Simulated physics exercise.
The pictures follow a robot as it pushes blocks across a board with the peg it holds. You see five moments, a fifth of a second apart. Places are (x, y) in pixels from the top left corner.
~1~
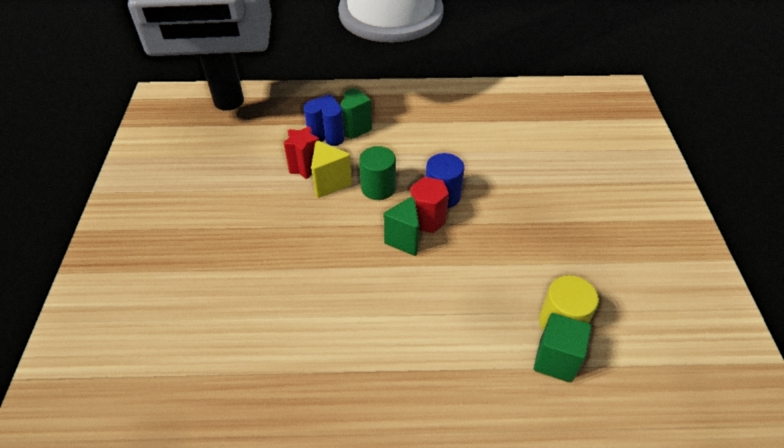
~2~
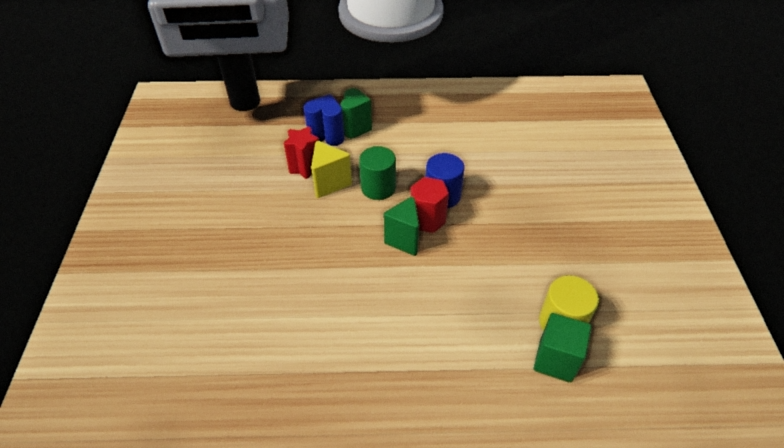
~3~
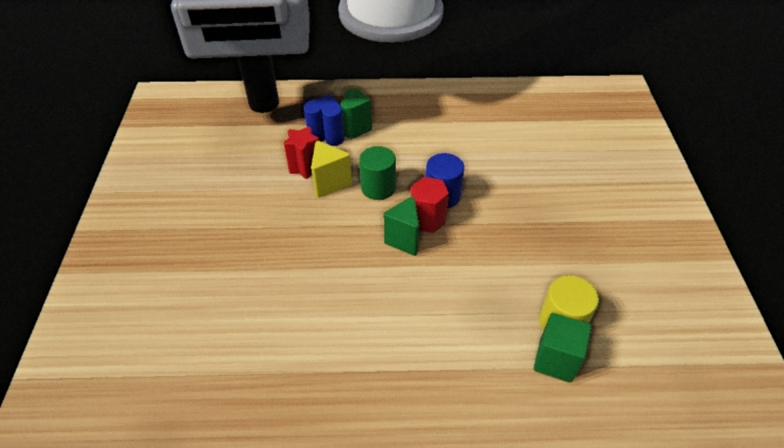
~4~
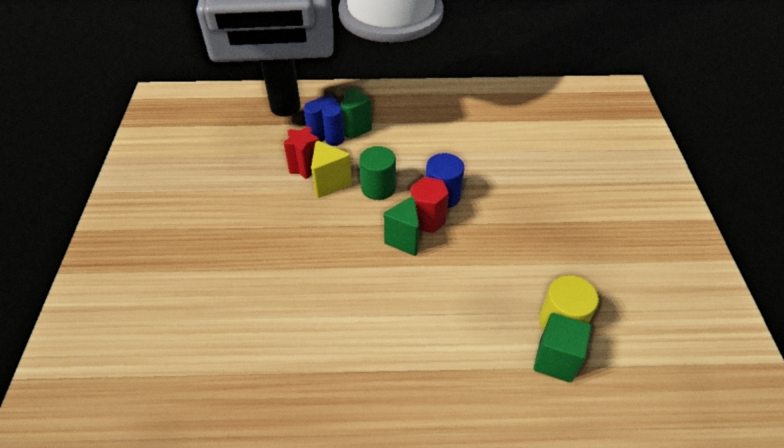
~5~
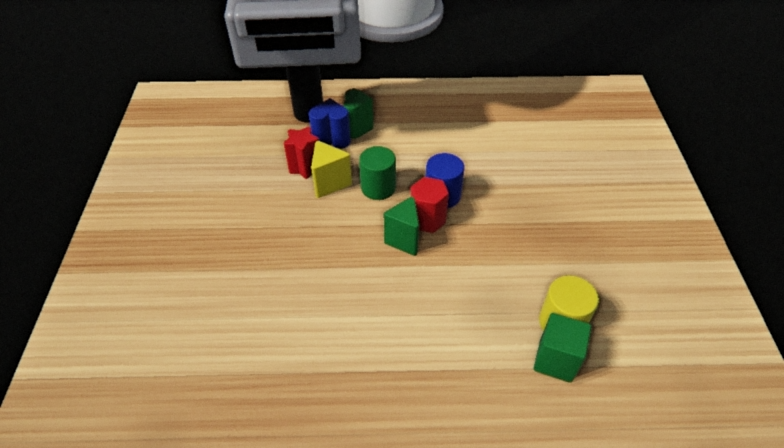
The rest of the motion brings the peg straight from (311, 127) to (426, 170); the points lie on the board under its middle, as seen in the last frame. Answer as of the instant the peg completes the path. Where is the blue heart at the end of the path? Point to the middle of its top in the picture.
At roughly (411, 160).
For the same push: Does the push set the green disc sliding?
Yes.
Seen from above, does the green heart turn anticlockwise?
I expect so.
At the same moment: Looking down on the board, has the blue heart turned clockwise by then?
The answer is yes.
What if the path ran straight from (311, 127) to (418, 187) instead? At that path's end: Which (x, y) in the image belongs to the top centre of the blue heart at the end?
My best guess is (444, 175).
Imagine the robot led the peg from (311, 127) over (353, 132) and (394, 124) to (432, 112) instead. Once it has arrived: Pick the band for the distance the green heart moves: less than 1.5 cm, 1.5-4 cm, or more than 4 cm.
Goes over 4 cm.
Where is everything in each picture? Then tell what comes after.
The first picture shows peg's lower end at (229, 102); blue heart at (324, 105); green heart at (354, 98); green disc at (378, 157); blue disc at (446, 165).
The second picture shows peg at (245, 102); blocks still.
The third picture shows peg at (264, 104); blocks still.
The fourth picture shows peg at (286, 107); blocks still.
The fifth picture shows peg at (309, 113); blue heart at (329, 109); green heart at (356, 98); green disc at (378, 157); blue disc at (446, 165).
What follows on the original path. One third of the way, peg at (348, 127); blue heart at (361, 129), turned 20° clockwise; green heart at (366, 98), turned 50° anticlockwise.
Two thirds of the way, peg at (386, 141); blue heart at (393, 146), turned 40° clockwise; green heart at (369, 99), turned 70° anticlockwise; green disc at (385, 171).
At the end, peg at (427, 156); blue heart at (411, 160), turned 70° clockwise; green heart at (369, 99), turned 70° anticlockwise; green disc at (386, 178); blue disc still.
